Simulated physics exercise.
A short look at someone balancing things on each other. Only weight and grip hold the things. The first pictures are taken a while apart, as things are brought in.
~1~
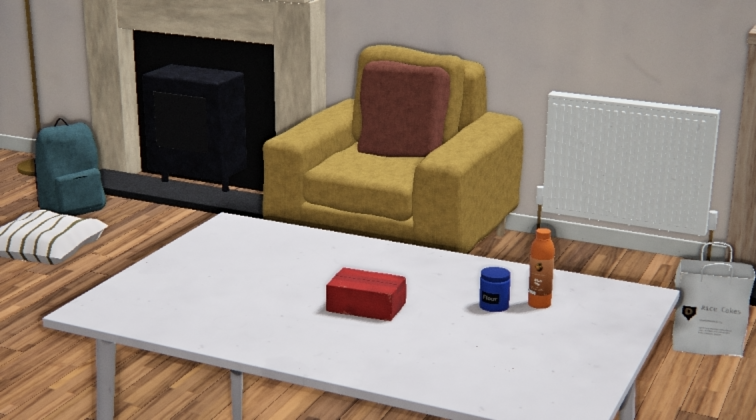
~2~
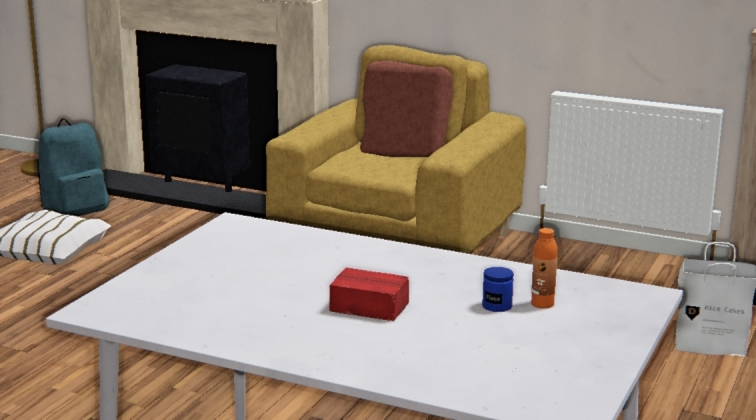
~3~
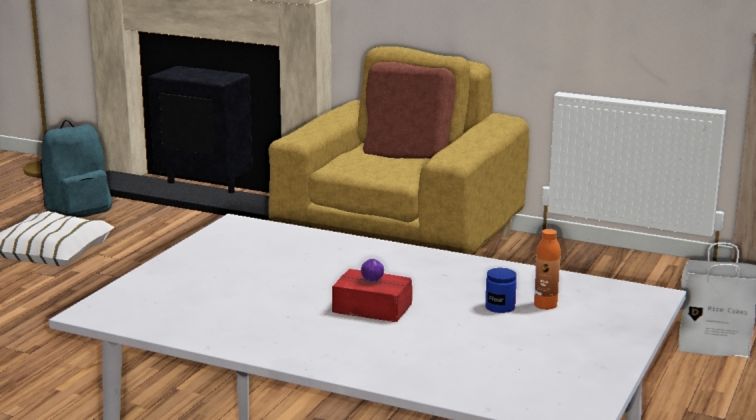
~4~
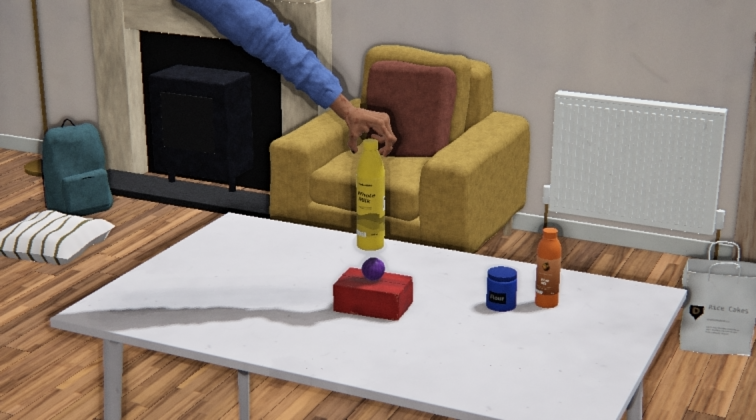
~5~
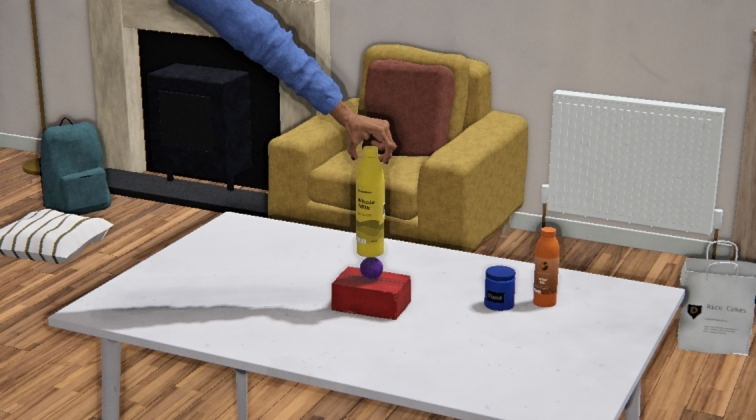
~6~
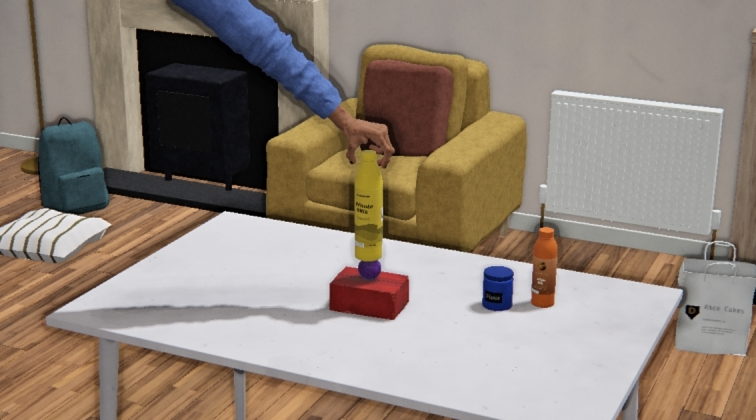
The video shows a red box, a blue jar and an orange bottle on a white table; a purple ball appears on the box, then a hand lowers an upright yellow bottle a short way onto the ball, still holding it.
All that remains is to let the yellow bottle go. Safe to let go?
In the end the pile gives way.
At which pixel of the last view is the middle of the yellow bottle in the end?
Around (270, 278).
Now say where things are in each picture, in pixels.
In the first frame, the last thing is not in view yet; orange bottle (542, 268).
In the second frame, the last thing is not in view yet; blue jar (498, 289).
In the third frame, the last thing is not in view yet; orange bottle (548, 269).
In the fourth frame, still above its spot; yellow bottle (371, 194); blue jar (502, 289).
In the fifth frame, still above its spot; yellow bottle (370, 201); orange bottle (547, 267).
In the sixth frame, in place under the hand; yellow bottle (369, 205); blue jar (498, 288).
Then, 0.70 s later than the last frame, yellow bottle now fallen.
Then, 0.90 s later than the last frame, things are still on the move.
When it is over, fallen, yellow bottle; the other 4 as before. End places, in pixels of the last picture, yellow bottle near (270, 278). The pile loses its balance.
